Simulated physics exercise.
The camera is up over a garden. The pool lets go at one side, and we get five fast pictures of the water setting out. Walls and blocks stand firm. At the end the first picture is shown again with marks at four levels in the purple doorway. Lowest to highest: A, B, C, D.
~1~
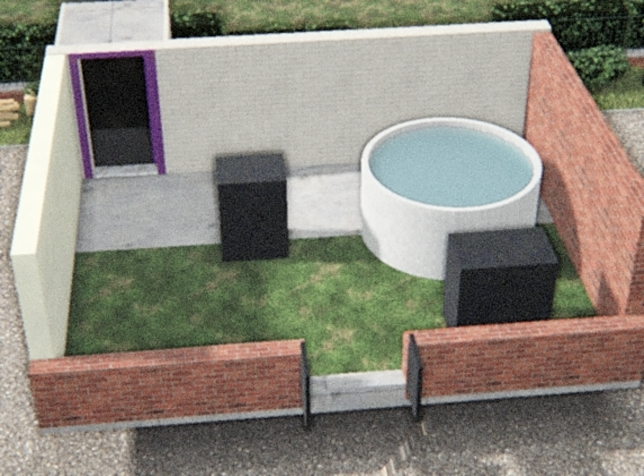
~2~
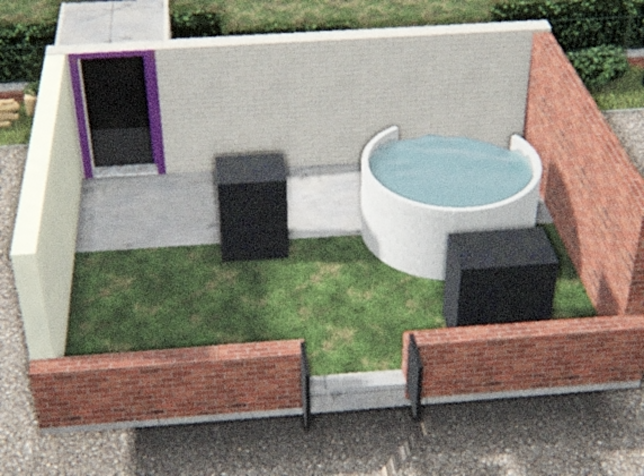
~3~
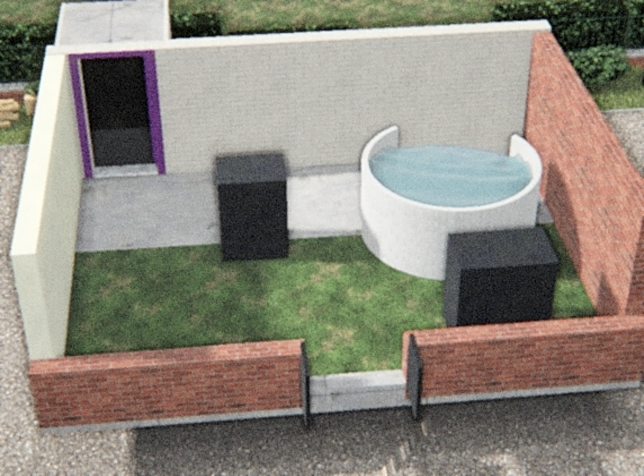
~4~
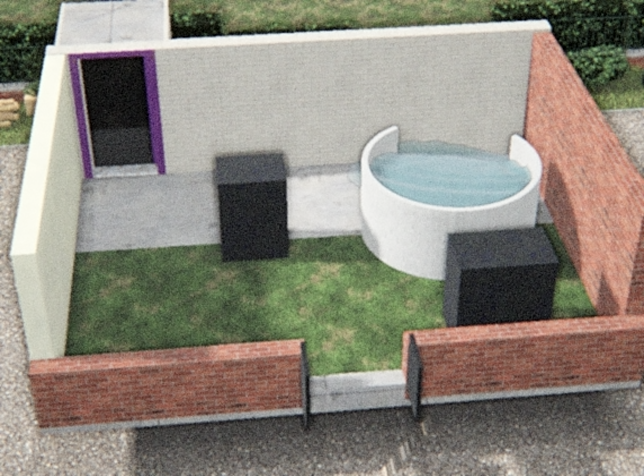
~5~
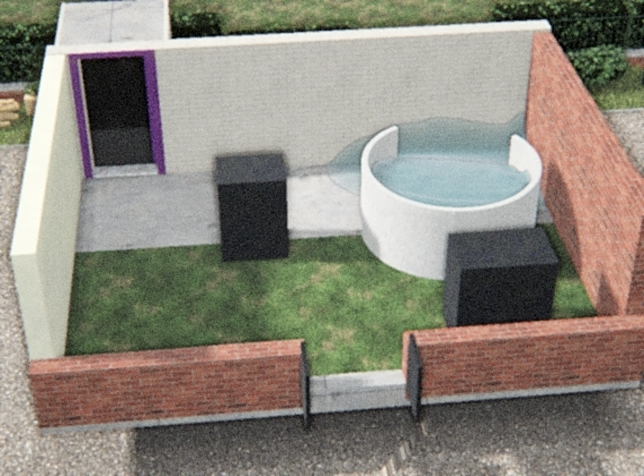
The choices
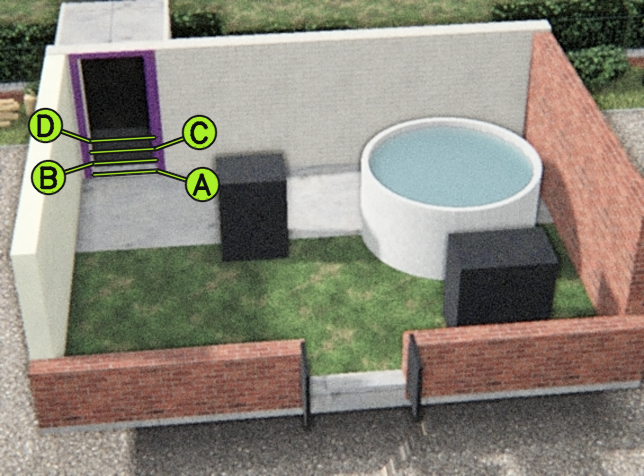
To begin with, a round white pool sits full and still in a walled garden with two dark blocks and a purple-framed doorway. Then the back of the pool's rim is gone, and the water ripples and dips slightly. Finally, a sheet of water shows behind the pool, spreading leftward along the pale wall.
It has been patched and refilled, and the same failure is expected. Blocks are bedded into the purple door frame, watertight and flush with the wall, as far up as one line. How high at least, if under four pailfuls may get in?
The answer is line B.
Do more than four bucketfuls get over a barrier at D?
No.
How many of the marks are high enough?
Three.
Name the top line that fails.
Here it is line A.
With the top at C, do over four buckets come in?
No, not at all.
In lime, A at (125, 172); B at (124, 161); C at (123, 150); D at (121, 139); from the bottom up A, B, C, D.
With A, dozens of bucketfuls pour in.
With B, a splash gets over, under a bucket.
With C, nothing gets over.
With D, nothing gets over.
